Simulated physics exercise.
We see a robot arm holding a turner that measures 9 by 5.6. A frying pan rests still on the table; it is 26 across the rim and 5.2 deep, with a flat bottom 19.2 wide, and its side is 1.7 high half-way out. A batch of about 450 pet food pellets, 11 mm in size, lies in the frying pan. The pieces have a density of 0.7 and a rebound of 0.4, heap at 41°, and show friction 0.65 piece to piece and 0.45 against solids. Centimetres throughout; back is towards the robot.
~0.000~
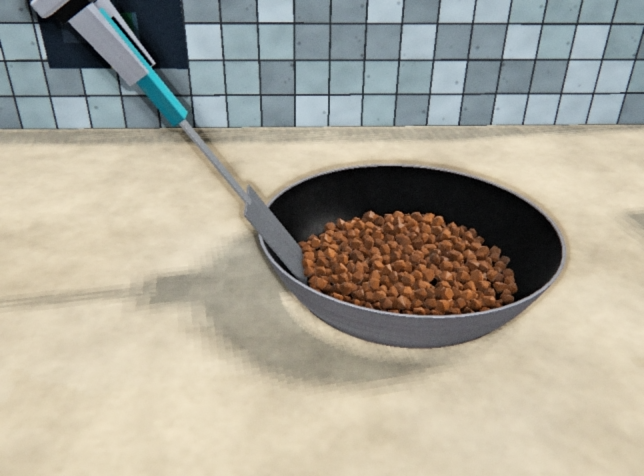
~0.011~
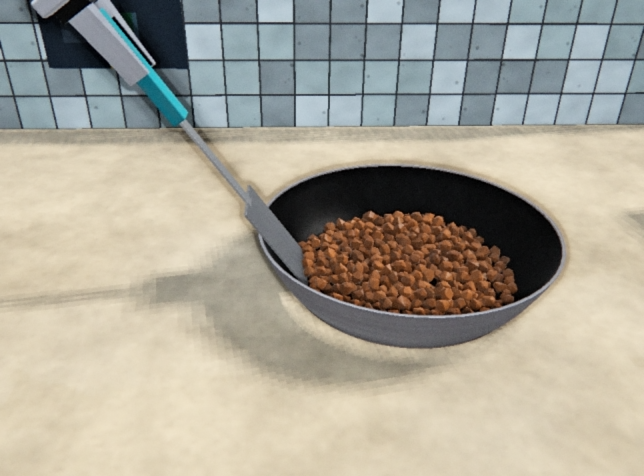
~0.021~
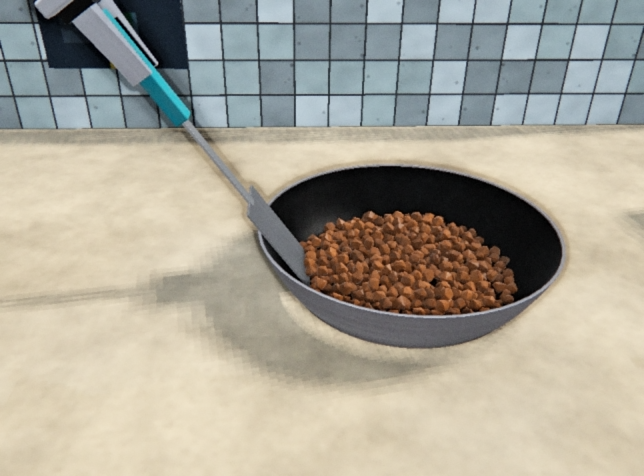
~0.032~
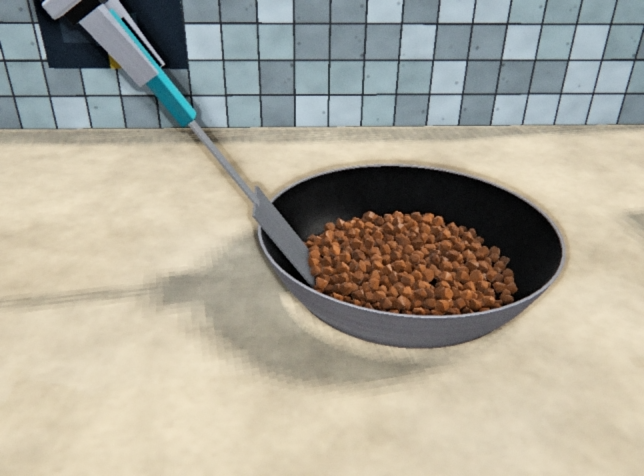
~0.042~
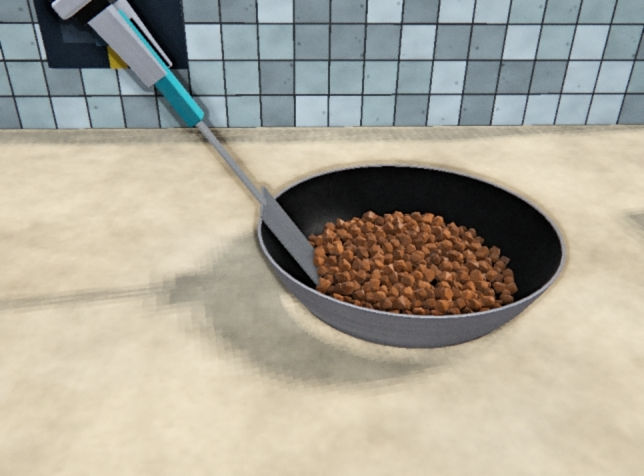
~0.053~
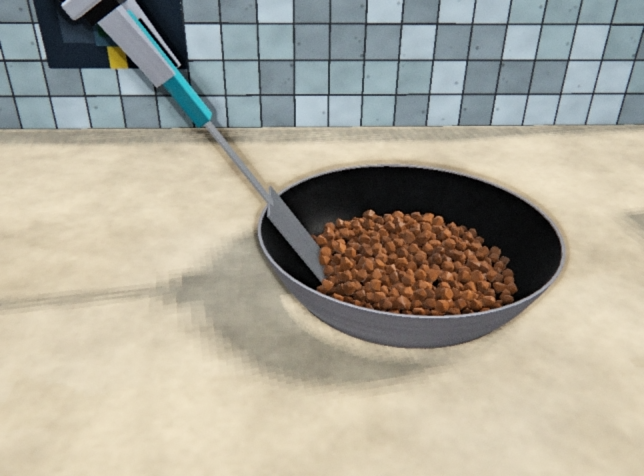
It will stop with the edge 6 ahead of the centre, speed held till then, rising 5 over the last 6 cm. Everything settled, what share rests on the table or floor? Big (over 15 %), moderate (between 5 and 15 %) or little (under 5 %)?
The share is little.
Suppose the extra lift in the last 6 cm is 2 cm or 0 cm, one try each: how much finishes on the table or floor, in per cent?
Roughly 0 % and then 0 %.
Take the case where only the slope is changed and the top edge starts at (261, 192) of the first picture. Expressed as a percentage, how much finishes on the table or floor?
About 0 per cent.
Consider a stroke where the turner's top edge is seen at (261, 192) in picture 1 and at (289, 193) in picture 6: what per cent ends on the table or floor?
My guess would be close to 0 per cent.
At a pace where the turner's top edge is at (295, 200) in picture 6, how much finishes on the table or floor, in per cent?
Expect about 10 per cent there.
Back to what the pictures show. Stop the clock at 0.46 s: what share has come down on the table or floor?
My estimate is roughly 0 %.
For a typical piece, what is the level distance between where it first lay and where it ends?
I'd estimate close to 2 centimetres.
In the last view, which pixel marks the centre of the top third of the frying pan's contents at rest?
Close to pixel (476, 246).
After 0.13 s, sloping 56°, highest piece 4 above the table; 449 in the frying pan.
After 0.22 s, sloping 56°, highest piece 6 above the table; 449 in the frying pan.
After 0.46 s, sloping 56°, highest piece 6 above the table; 449 in the frying pan.
After 1.51 s, sloping 56°, highest piece 6 above the table; 449 in the frying pan.
In the end, 449 in the frying pan. That is 0 % on the table or floor.
